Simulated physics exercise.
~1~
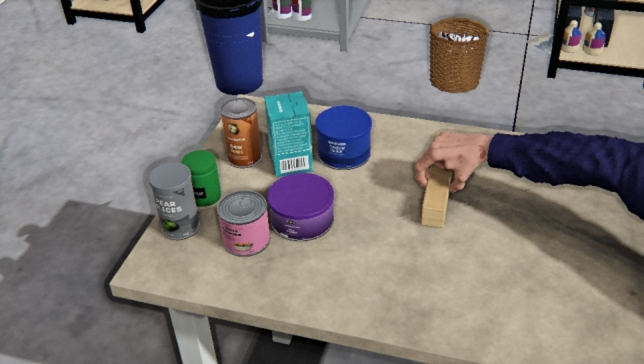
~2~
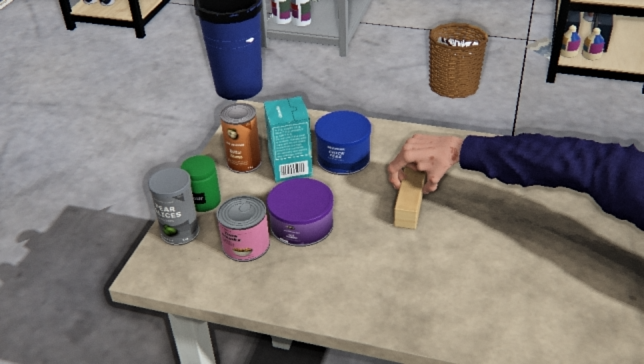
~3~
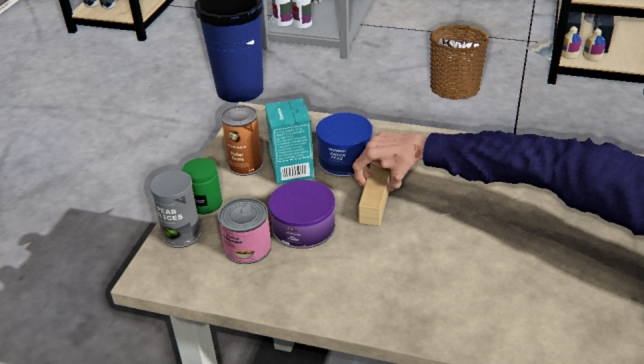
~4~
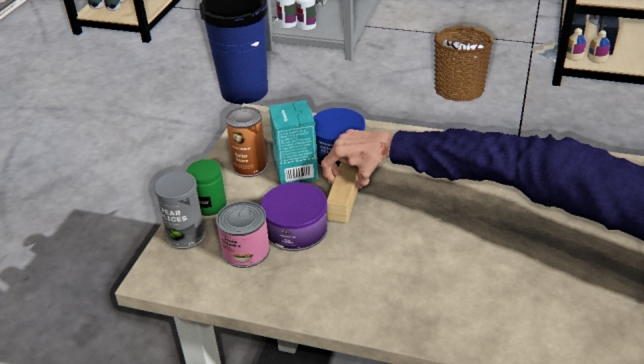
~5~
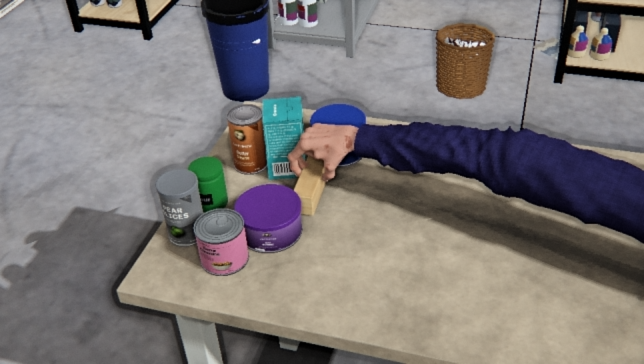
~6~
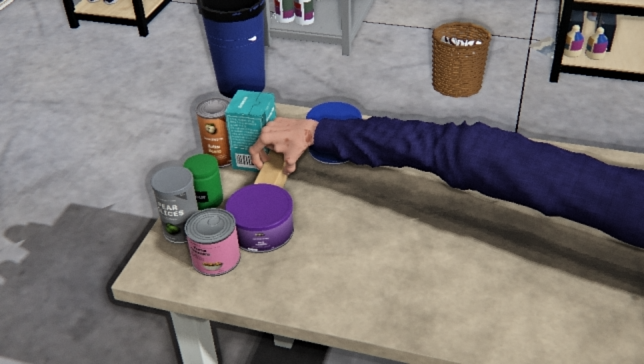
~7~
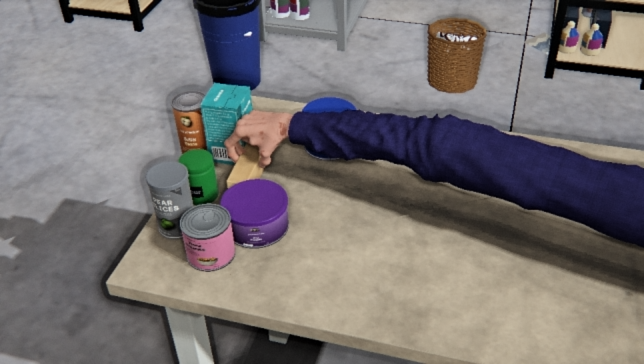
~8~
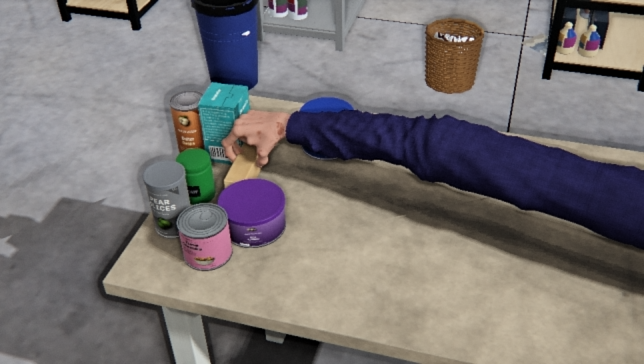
A hand in a dark blue sleeve slid a small wooden block left across a table into a cluster of containers, nudging the purple tub and pink tin, then the turquoise carton and orange tin, and stopped with everything upright and still on the table.
